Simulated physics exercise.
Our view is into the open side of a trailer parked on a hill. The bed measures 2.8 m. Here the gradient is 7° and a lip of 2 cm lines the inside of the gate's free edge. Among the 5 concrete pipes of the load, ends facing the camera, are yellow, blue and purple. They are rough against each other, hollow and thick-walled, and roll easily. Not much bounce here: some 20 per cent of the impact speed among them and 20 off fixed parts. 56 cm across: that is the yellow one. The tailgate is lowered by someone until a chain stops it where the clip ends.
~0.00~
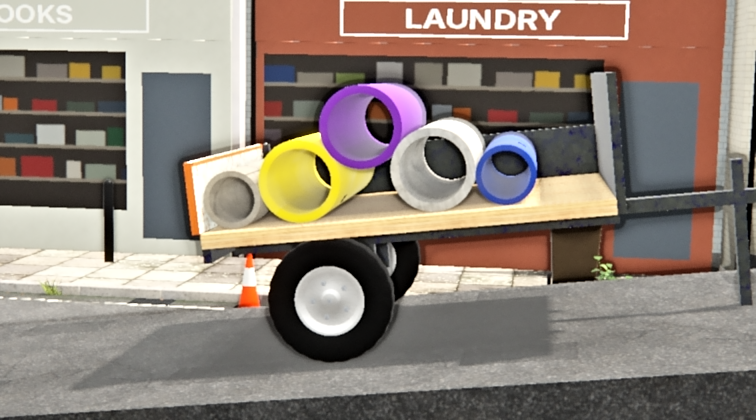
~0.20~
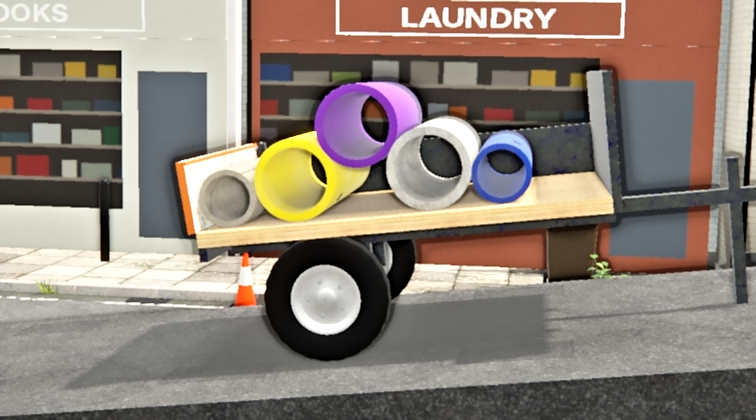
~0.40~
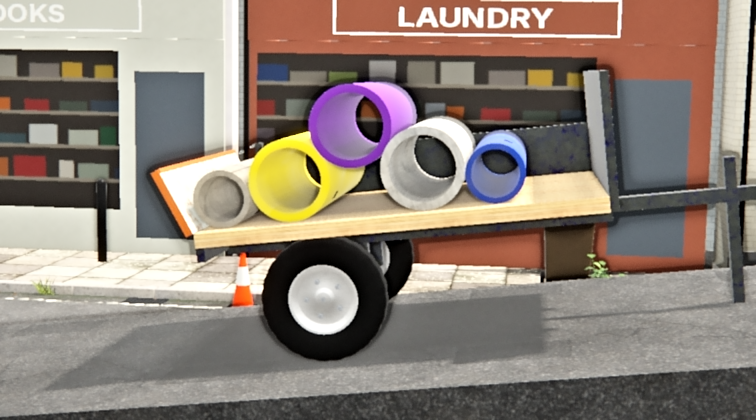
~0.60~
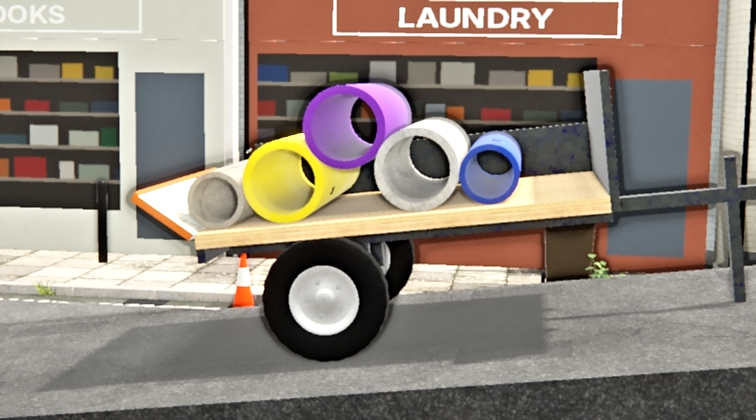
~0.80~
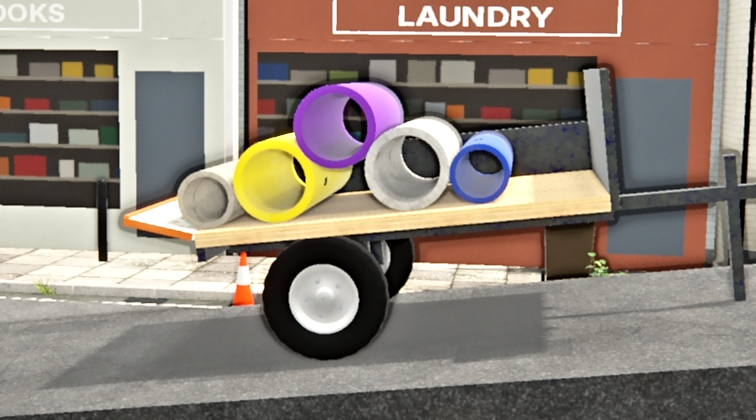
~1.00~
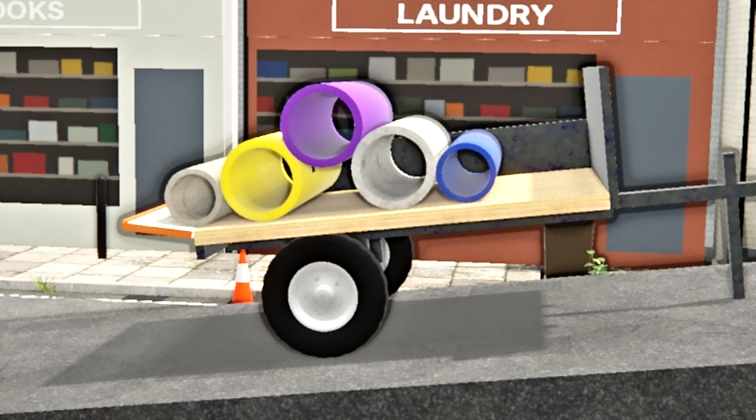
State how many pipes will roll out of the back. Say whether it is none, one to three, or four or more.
The count comes to none.
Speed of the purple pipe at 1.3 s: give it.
Estimated speed near 0.4 m/s.
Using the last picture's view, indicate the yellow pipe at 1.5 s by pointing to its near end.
Around pixel (234, 183).
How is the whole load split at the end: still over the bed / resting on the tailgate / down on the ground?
4 / 1 / 0.
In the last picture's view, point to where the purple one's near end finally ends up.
At about (275, 132).
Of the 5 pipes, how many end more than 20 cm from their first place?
That makes 5 in total.
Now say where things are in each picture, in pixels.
The first picture shows yellow (298, 182), blue (506, 175), purple (360, 127); gate 83° above level, tip at (188, 166); 4 of the 5 make up the bottom layer on the bed.
The second picture shows yellow (294, 181), blue (502, 174), purple (356, 126); gate 80° above level, tip at (181, 165).
The third picture shows yellow (288, 181), blue (495, 174), purple (349, 126); gate 60° above level, tip at (156, 174).
The fourth picture shows yellow (282, 182), blue (489, 175), purple (344, 128); gate 33° above level, tip at (135, 198).
The fifth picture shows yellow (273, 182), blue (480, 174), purple (334, 127); gate 11° above level, tip at (127, 222).
The sixth picture shows yellow (260, 181), blue (466, 173), purple (321, 126); gate 5° above level, tip at (126, 226).
By 1.3 s, yellow is on the bed, 35 cm short of the hinge, rolling left; blue is on the bed, 175 cm short of the hinge, rolling left; purple is up on others, 80 cm short of the hinge, rolling left; 0 of 5 are out.
By 1.5 s, yellow is on the bed, 30 cm short of the hinge, rolling left; blue is on the bed, 170 cm short of the hinge, rolling left; purple is up on others, 75 cm short of the hinge, rolling left; 0 of 5 are out.
By 1.9 s, yellow is on the bed, 15 cm short of the hinge, rolling left; blue is on the bed, 155 cm short of the hinge, rolling left; purple is up on others, 65 cm short of the hinge, rolling left; 0 of 5 are out.
Finally (2.2 s), yellow is on the bed, 15 cm short of the hinge; blue is on the bed, 155 cm short of the hinge; purple is up on others, 60 cm short of the hinge; 0 of 5 are out.
